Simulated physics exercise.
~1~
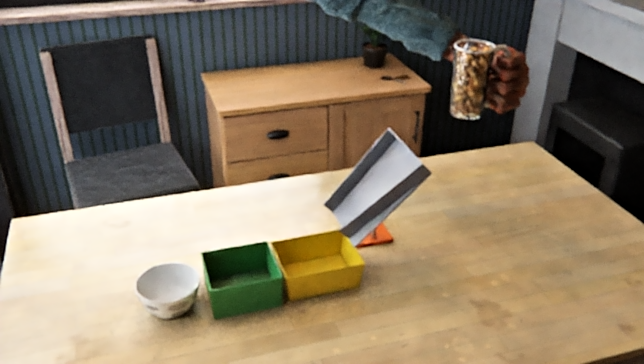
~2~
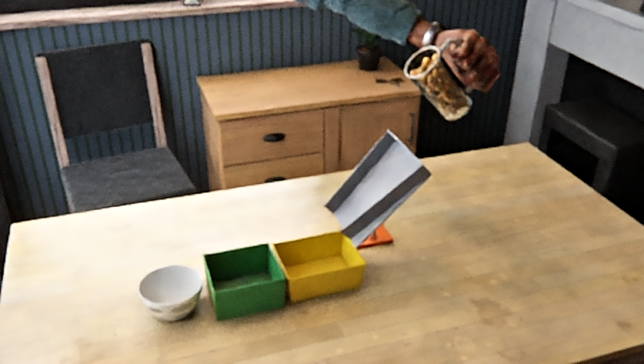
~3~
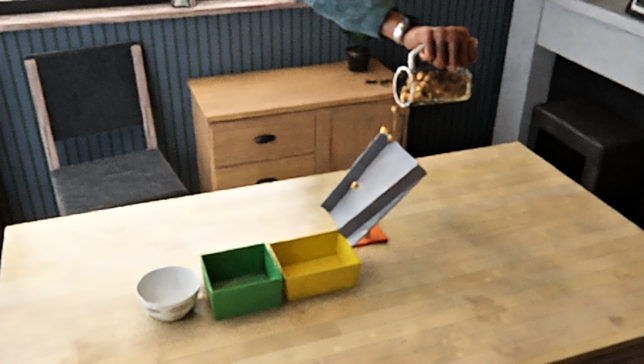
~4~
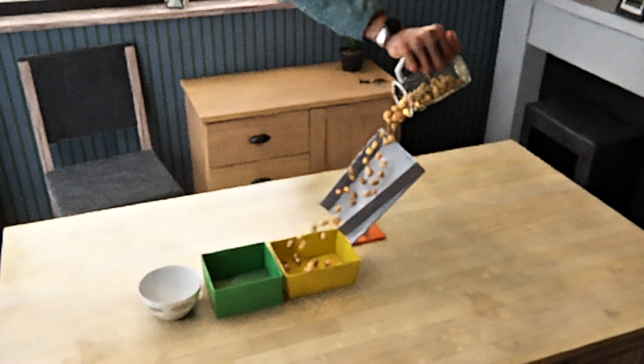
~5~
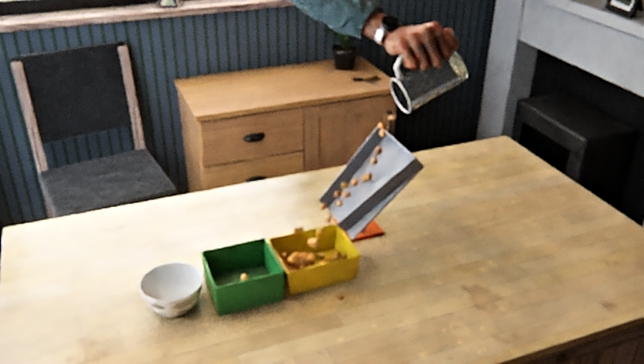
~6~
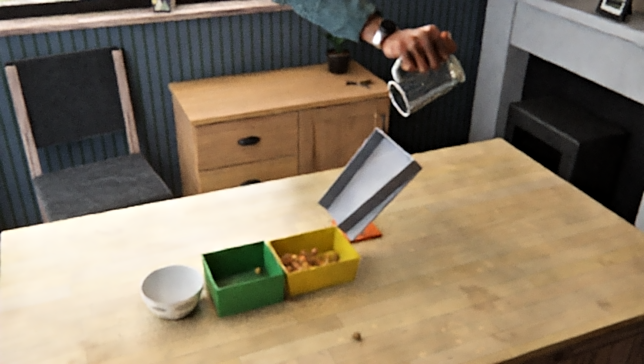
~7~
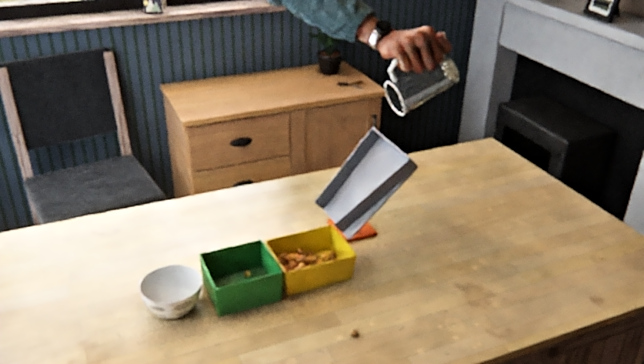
A hand tipped a clear cup of small wooden beads above a tilted gray chute on a wooden table, and the beads tumbled down it, nearly all landing in the yellow tin, with a few in the green tin and the white bowl left empty.
